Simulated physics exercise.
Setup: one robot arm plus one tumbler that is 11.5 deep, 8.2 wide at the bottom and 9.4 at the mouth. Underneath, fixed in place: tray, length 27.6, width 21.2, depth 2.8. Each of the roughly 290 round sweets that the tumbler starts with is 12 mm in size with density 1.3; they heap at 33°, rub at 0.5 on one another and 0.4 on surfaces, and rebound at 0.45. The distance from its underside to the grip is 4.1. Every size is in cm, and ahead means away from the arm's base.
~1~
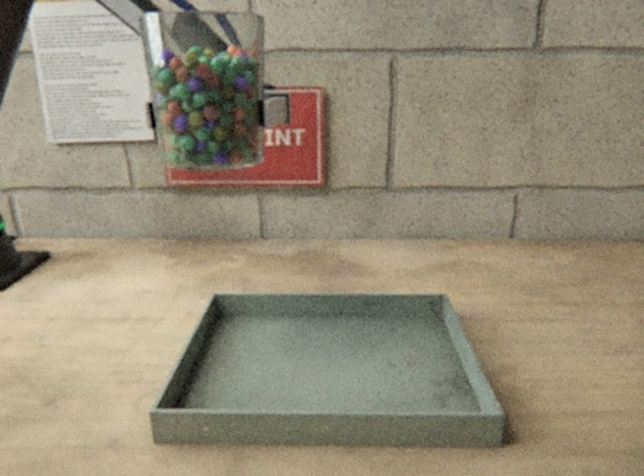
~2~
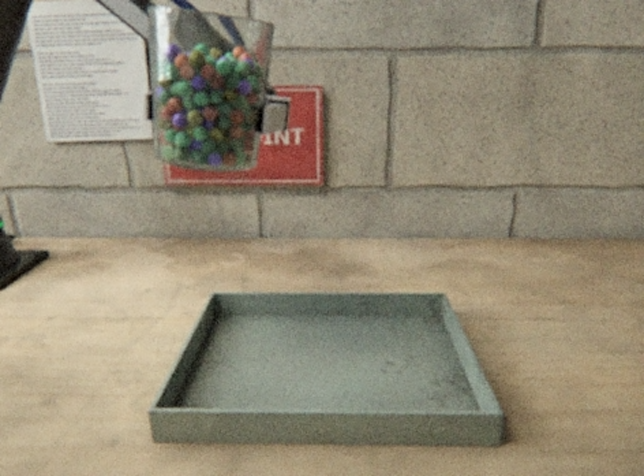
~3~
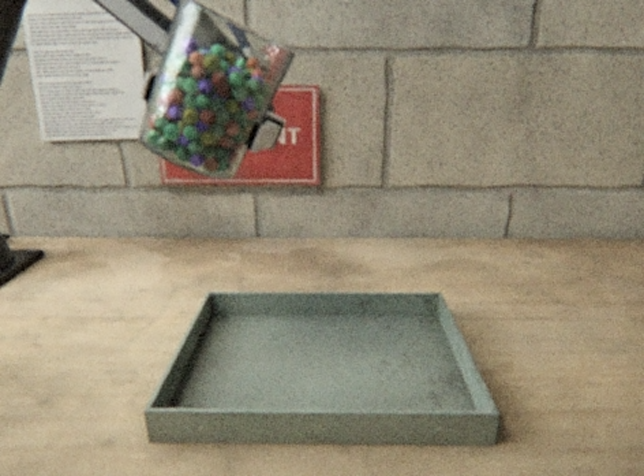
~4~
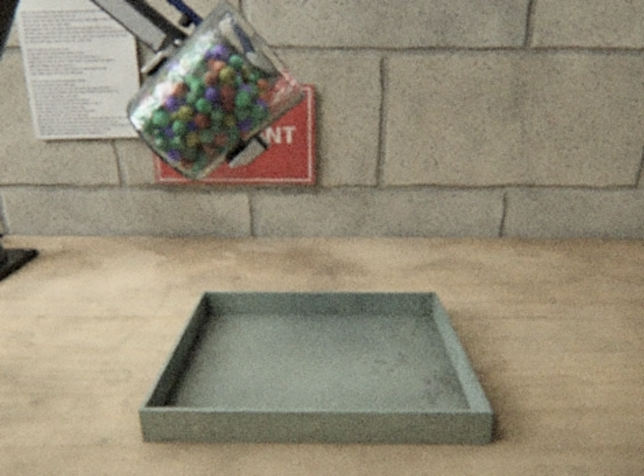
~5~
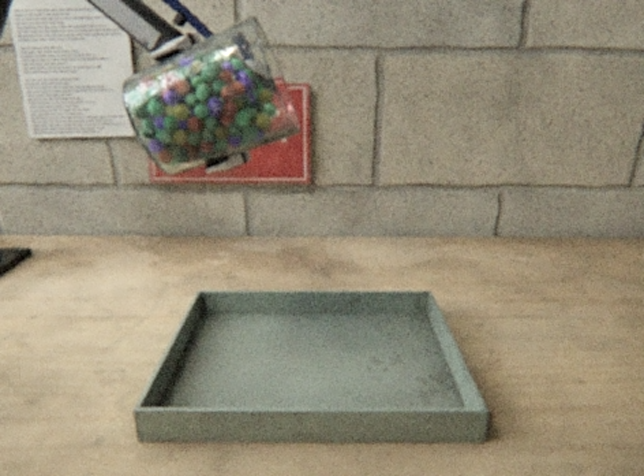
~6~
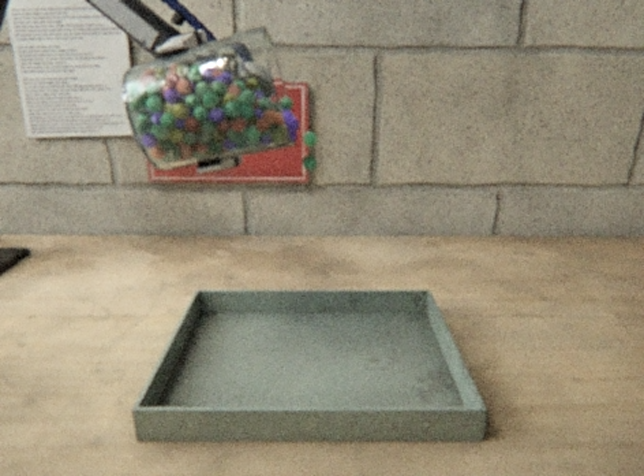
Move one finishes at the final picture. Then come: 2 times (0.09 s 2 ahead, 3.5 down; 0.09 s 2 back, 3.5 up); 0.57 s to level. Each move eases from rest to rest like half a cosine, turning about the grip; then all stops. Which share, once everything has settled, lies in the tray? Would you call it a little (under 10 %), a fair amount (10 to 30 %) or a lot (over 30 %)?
I would call it a fair amount, 10 to 30 %.
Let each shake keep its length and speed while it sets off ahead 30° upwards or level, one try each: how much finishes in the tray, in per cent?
I'd say close to 60 percent for the first and close to 50 percent for the second.
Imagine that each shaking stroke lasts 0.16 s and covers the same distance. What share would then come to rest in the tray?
Roughly 5 percent then.
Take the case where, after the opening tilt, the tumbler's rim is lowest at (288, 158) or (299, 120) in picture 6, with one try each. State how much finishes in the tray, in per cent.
Estimates in order: 35 % and 5 %.
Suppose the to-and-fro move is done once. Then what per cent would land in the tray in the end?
Probably about 10 in a hundred.
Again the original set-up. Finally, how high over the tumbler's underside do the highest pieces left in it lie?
Some 10.0 cm.
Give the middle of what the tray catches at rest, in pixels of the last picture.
Estimated centre at around (392, 360).
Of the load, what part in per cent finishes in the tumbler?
80 %.
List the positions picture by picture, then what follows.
In the first picture, tumbler middle at (209, 94), level; upper third of the load around (210, 77), from x 160 to 255, top at y 55; 290 in the tumbler.
In the second picture, tumbler middle at (210, 93), tilted 7° forward; upper third of the load around (209, 76), from x 165 to 255, top at y 55.
In the third picture, tumbler middle at (213, 94), tilted 26° forward; upper third of the load around (208, 79), from x 155 to 265, top at y 50.
In the fourth picture, tumbler middle at (214, 98), tilted 50° forward; upper third of the load around (208, 81), from x 145 to 265, top at y 50.
In the fifth picture, tumbler middle at (213, 103), tilted 69° forward; upper third of the load around (198, 84), from x 140 to 265, top at y 60.
In the sixth picture, tumbler middle at (212, 105), tilted 76° forward; upper third of the load around (190, 90), from x 135 to 310, top at y 70; 289 in the tumbler, 1 in flight or on a rim.
Then, 0.37 s later, tilted 76° forward, highest piece 29 above the table; 253 in the tumbler, 15 in the tray, 22 in flight or on a rim.
Then, 0.74 s later, tilted 18° forward, highest piece 32 above the table; 237 in the tumbler, 44 in the tray, 5 on the table or floor, 4 in flight or on a rim.
Then, 1.13 s later, level, highest piece 31 above the table; 237 in the tumbler, 44 in the tray, 9 on the table or floor.
Then, 2.18 s later, level, highest piece 31 above the table; 237 in the tumbler, 44 in the tray, 9 on the table or floor.
At rest, 237 in the tumbler, 44 in the tray, 9 on the table or floor. That is 15 % in the tray.
